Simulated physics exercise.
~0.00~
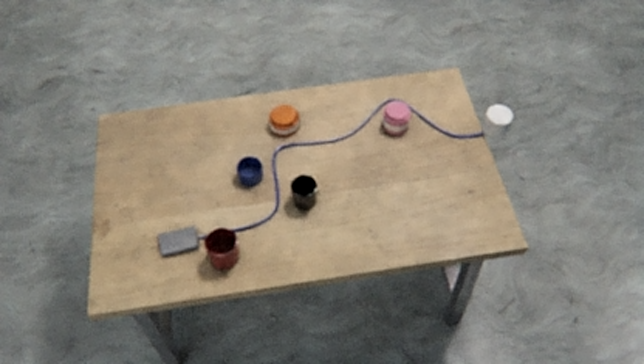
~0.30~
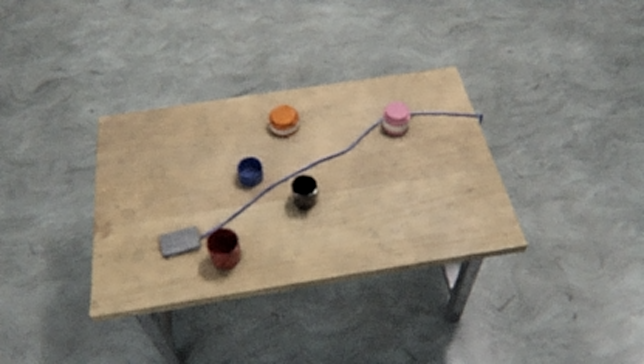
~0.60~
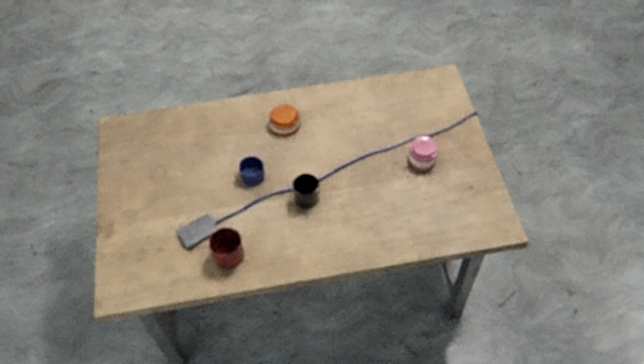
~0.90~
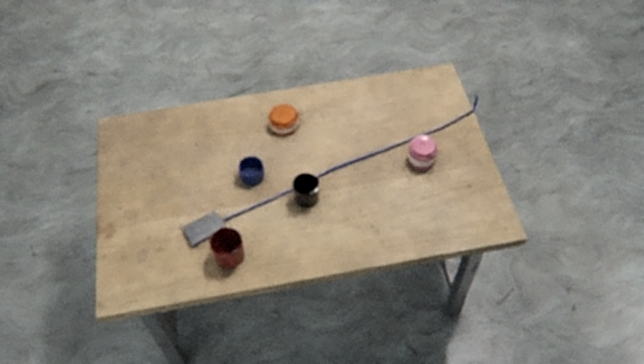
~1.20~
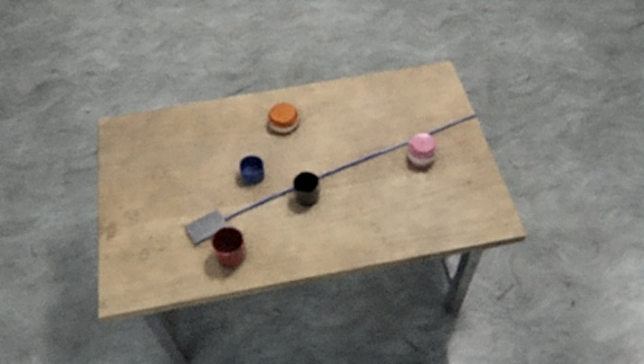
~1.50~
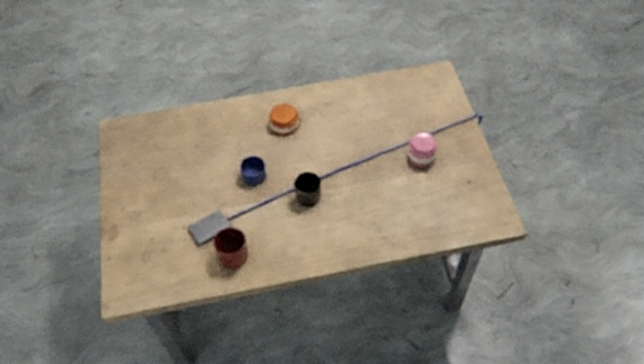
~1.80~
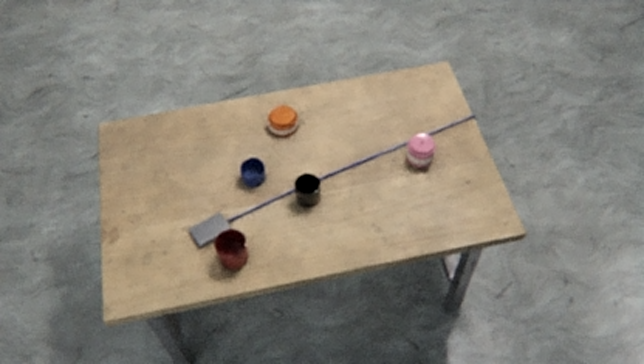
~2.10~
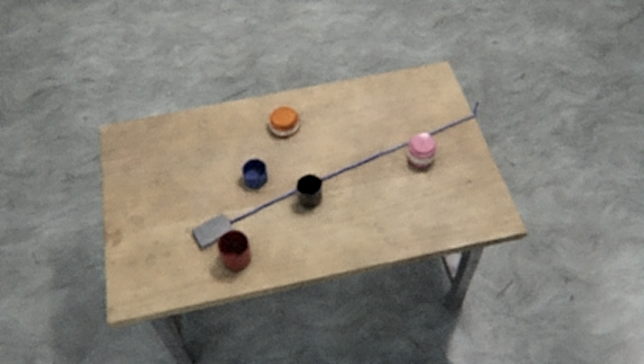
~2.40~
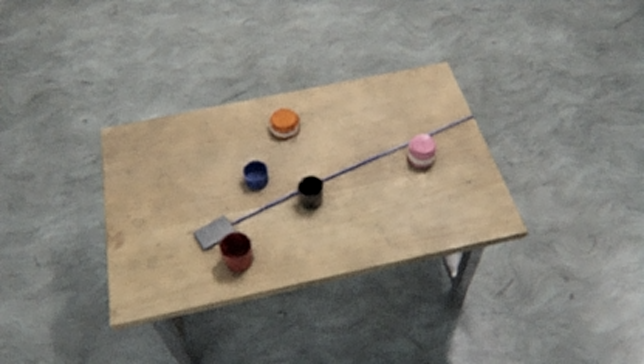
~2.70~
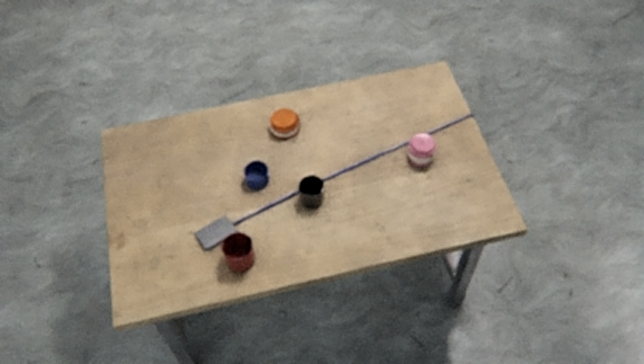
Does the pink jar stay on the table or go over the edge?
The pink jar stays on the table. It shifts a little to the right and toward the viewer, then comes to rest near the right side.
